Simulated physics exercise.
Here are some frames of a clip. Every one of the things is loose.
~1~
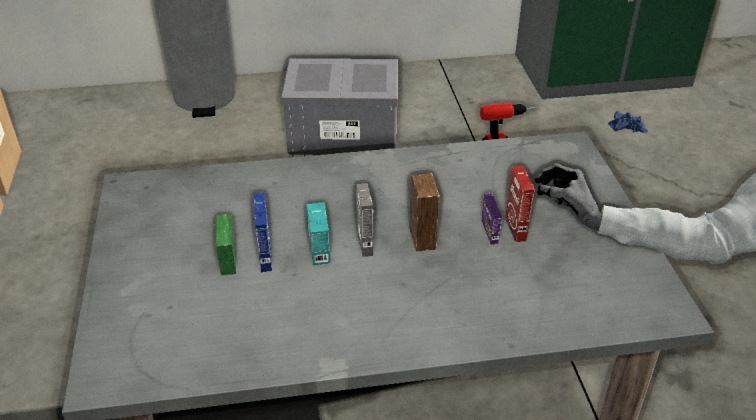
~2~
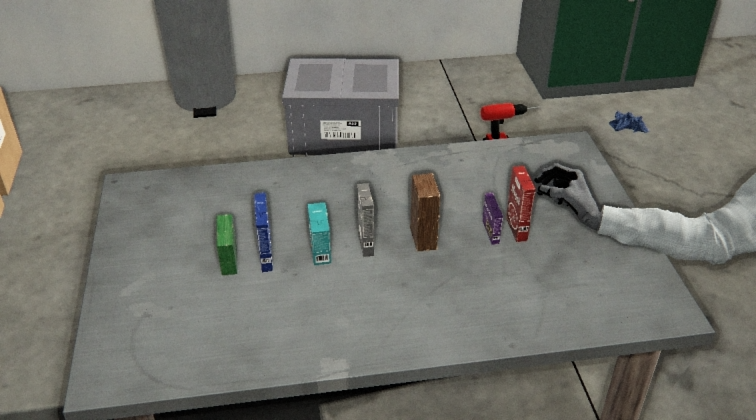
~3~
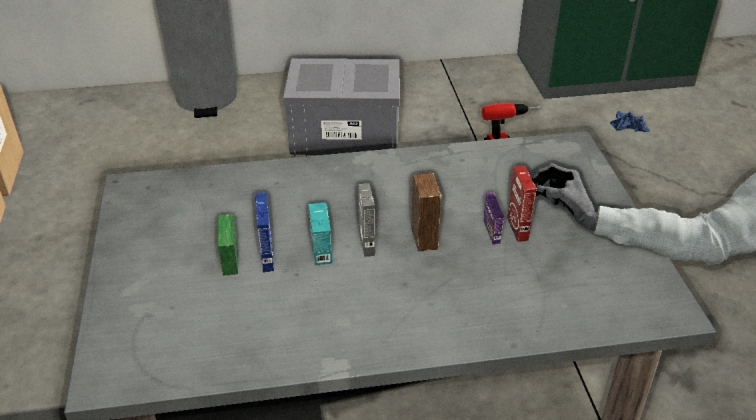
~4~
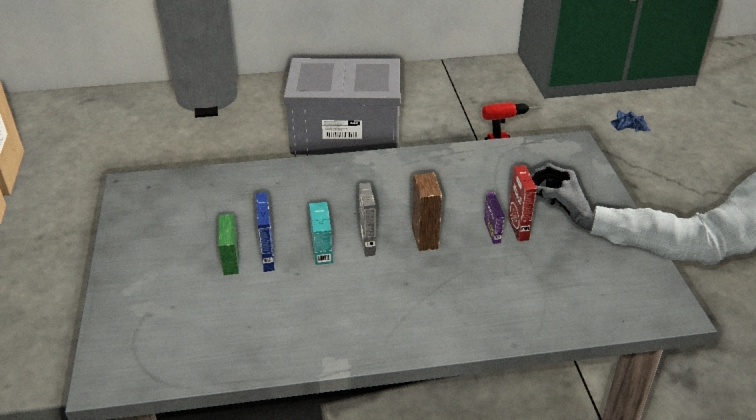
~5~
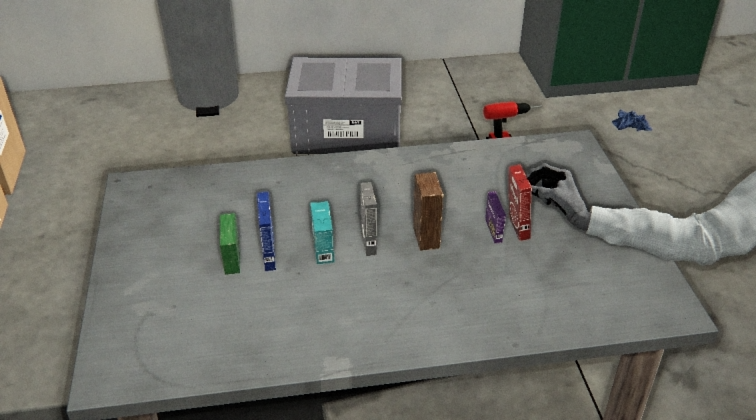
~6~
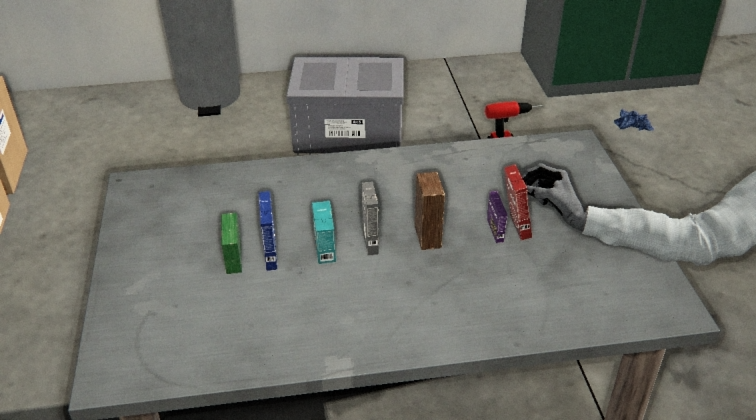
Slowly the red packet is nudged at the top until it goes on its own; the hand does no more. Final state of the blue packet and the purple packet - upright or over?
My prediction: The blue packet is still up by the finish. The purple packet is down by the finish.
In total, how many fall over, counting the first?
Total: 2.
Then, 0.30 s on from there, red packet 52° over; purple packet turned 42° from how it was put near (484, 220).
Then, 0.40 s on from there, red packet 92° over; purple packet on its side near (472, 229).
In the end, toppled on the table, purple packet; the other 4 unmoved. At the end, from the last picture's camera, blue packet near (268, 231), purple packet near (472, 230).
